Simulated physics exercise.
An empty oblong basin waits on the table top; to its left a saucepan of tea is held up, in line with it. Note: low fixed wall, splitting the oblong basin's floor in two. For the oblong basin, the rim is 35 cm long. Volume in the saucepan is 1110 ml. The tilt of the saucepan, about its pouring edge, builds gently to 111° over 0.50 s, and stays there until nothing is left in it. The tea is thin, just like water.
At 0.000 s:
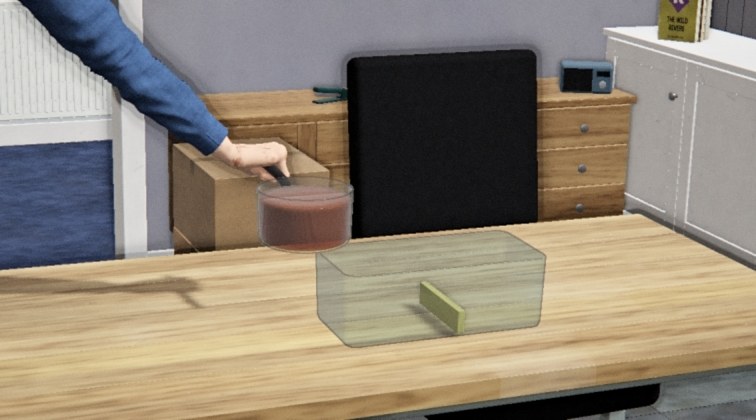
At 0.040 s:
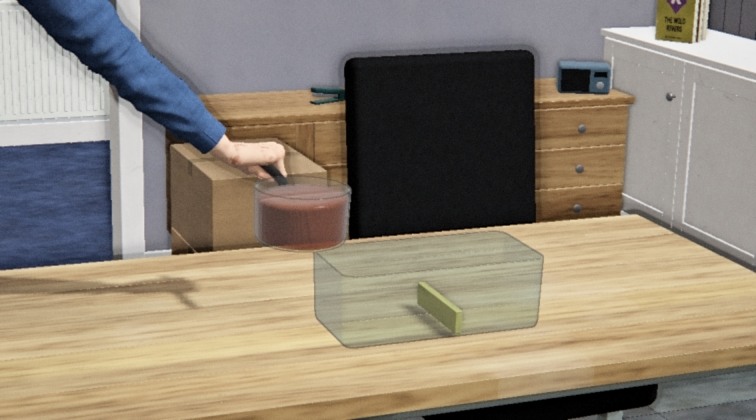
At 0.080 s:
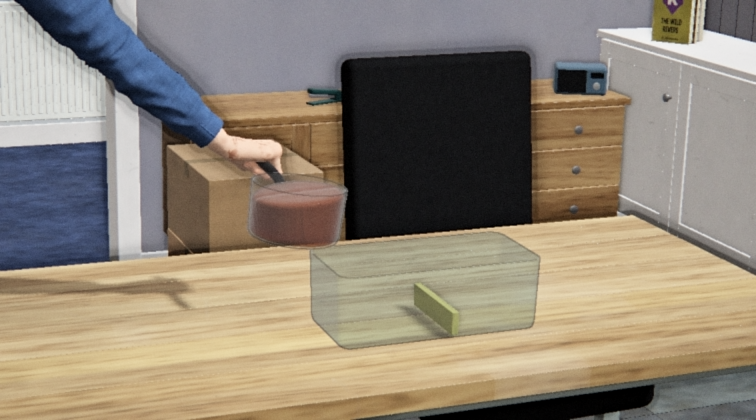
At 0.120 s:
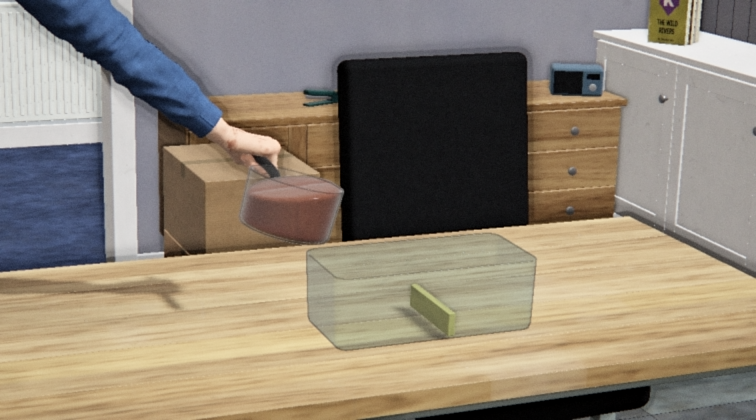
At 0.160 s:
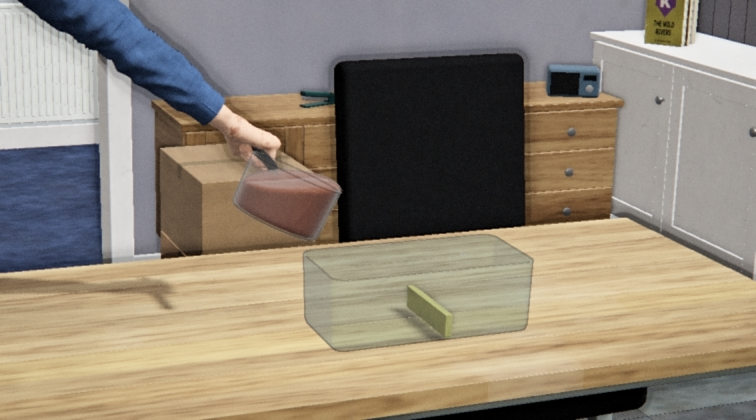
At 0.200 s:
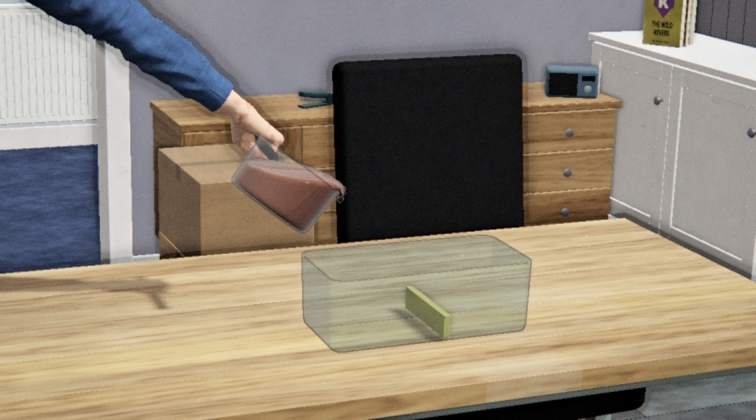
A hand holds a clear saucepan of reddish-brown liquid above a wooden table and gradually tilts it rightward, its liquid shifting toward the lower rim, beside a transparent oblong basin with a low yellowish wall across its floor.
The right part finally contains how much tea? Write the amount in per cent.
About 16 in every hundred parts.
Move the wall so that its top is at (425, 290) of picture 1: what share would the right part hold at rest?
With the wall placed like that, close to 40 per cent.
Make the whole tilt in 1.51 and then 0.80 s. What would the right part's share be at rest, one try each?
I'd expect close to 10 per cent and then close to 25 per cent.
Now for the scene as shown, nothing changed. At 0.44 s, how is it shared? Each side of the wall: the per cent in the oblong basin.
About 8 % left, 0 % right.
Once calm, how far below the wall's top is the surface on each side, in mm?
Roughly 10 mm on the left side and roughly 32 mm on the right.
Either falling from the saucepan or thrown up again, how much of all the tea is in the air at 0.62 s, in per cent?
Close to 16 %.
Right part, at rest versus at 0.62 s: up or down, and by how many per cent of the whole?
The right part gains close to 7 per cent.
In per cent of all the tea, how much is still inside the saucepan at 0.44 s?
Remaining: Near 44 % of the total.
Then, 0.44 s in, the tilt is 107° and 45 per cent is still to pour, 8 is left of the wall and 0 right of it.
Then, 0.62 s in, the tilt is 111° and 5 per cent is still to pour, 70 is left of the wall and 8 right of it.
Then, 0.80 s in, the tilt is 111° and 0 per cent is still to pour, 61 is left of the wall and 12 right of it.
Then, 1.00 s in, the tilt is 111° and 0 per cent is still to pour, 76 is left of the wall and 14 right of it.
Finally, 75 per cent lies left of the wall, 16 right of it and 9 outside.
